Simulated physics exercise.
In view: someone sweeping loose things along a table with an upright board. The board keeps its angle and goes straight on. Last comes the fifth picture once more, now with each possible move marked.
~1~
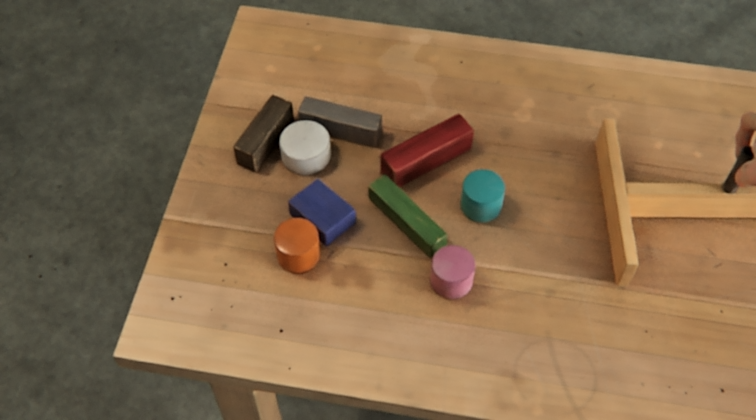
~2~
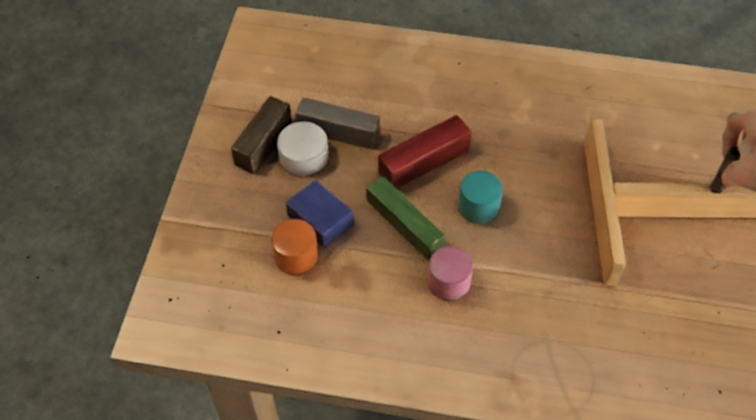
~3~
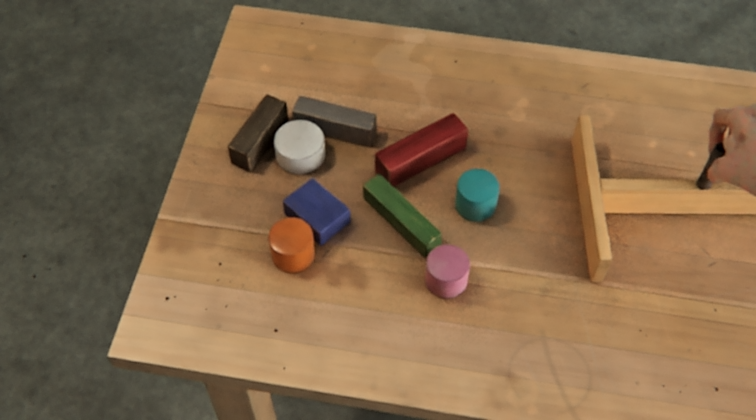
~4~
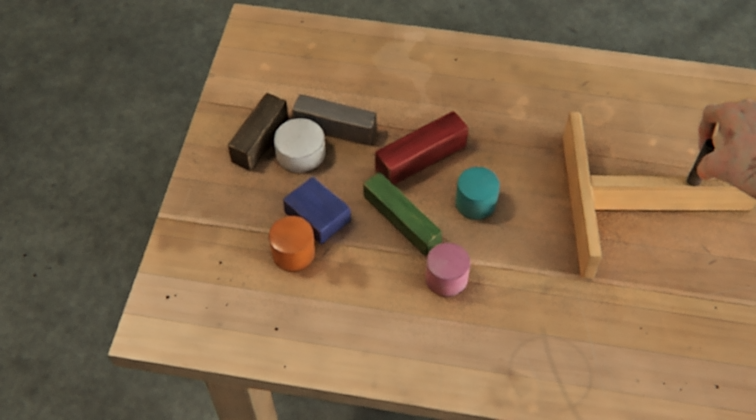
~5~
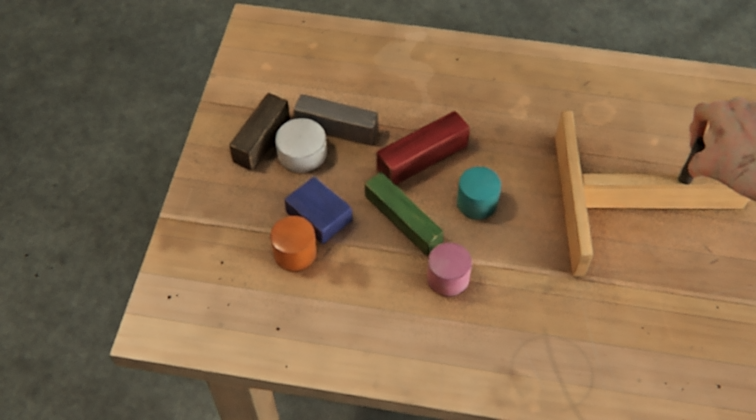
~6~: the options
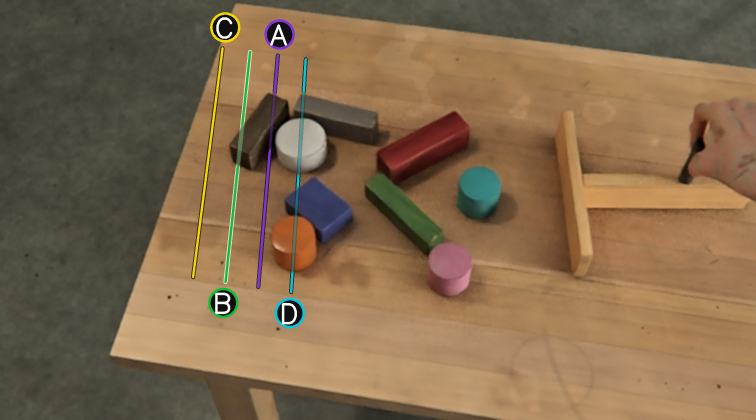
A wooden board with a long handle slides slowly left across a table, pushed by a hand gripping a dark peg at the right. It draws a little nearer to the turquoise tin, still short of it, while the scattered coloured blocks and tins stay in place.
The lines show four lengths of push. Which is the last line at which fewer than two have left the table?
Line A.
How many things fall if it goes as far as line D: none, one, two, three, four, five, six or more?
The count is none.
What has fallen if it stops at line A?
It is the black bar.
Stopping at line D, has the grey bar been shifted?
By then, yes.
On the marked copy, A at (269, 161); B at (239, 157); C at (209, 153); D at (299, 166).
Following A. Soon after the start, board (465, 163); red stick (411, 149); turquoise tin (437, 192).
Later, board (355, 148); black bar (237, 128); grey bar (279, 104).
In the end, board (271, 136); black bar over the edge; grey bar (209, 82); one fallen.
As for the rest, B drops three; C drops five; D is within the limit but short.
